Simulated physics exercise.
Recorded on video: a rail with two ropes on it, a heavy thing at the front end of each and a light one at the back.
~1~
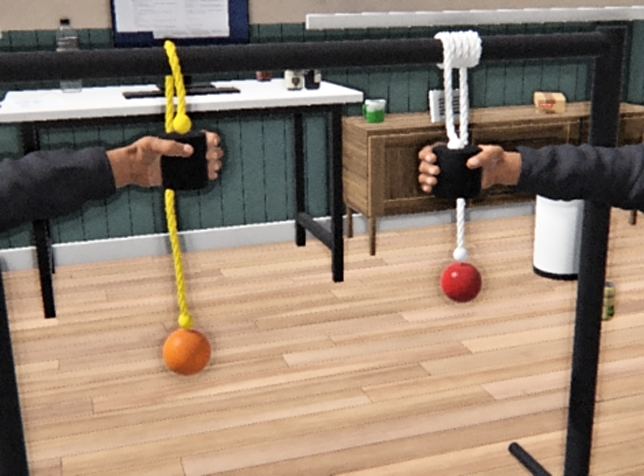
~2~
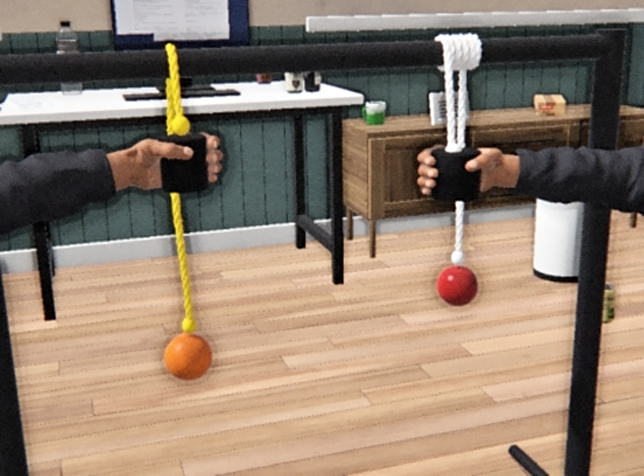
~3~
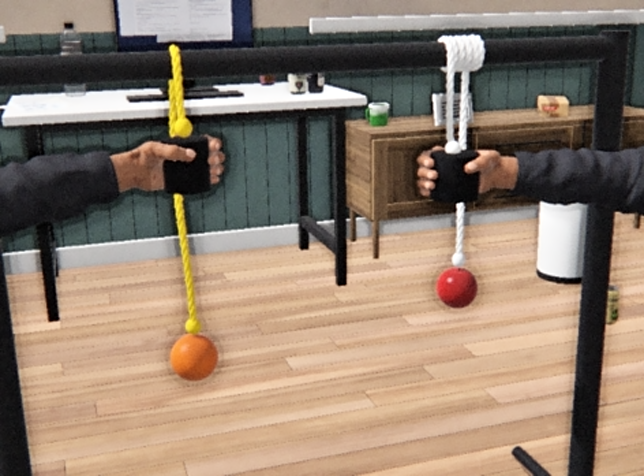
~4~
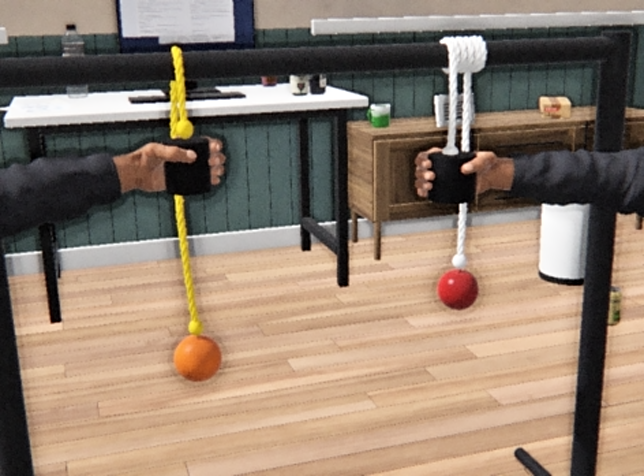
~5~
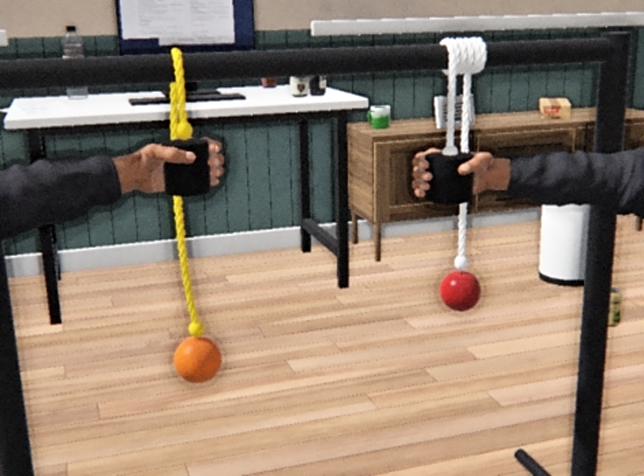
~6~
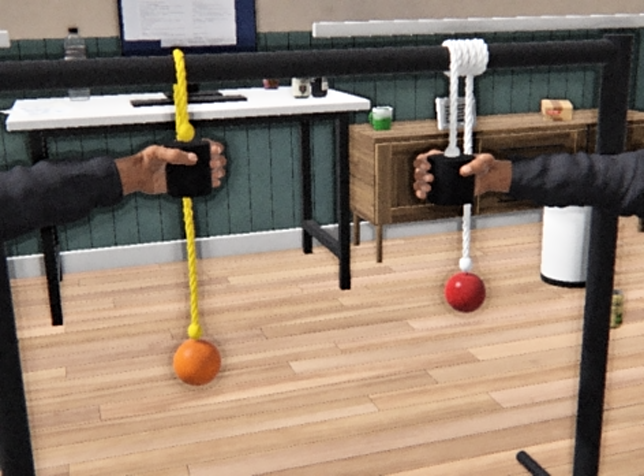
The video shows two hands gripping dark objects beneath a black rail, with a yellow rope over it and a white rope wound round it, while the round orange and red objects hanging below sway only slightly.
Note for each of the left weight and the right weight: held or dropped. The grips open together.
In order: Most likely the left weight will go down once released, most likely the right weight will stay aloft once released.
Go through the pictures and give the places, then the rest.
The first picture shows left weight (184, 160); right weight (457, 171); left orange (187, 352); right apple (462, 283).
The second picture shows left weight (184, 163); right weight (456, 174).
The third picture shows left weight (186, 165); right weight (455, 176).
The fourth picture shows left weight (187, 166); right weight (452, 177).
The fifth picture shows left weight (187, 167); right weight (449, 177).
The sixth picture shows left weight (188, 168); right weight (451, 179); left rope only laid over the rail; right rope wound several times round the rail.
Then, 0.30 s past the final frame, left weight dropping near (195, 268); right weight still up near (452, 183).
Then, 0.58 s past the final frame, left weight on the floor; right weight still up near (455, 186).
When it is over, left weight on the floor; right weight still up near (454, 185). The left weight runs down to the floor and the right weight is held.
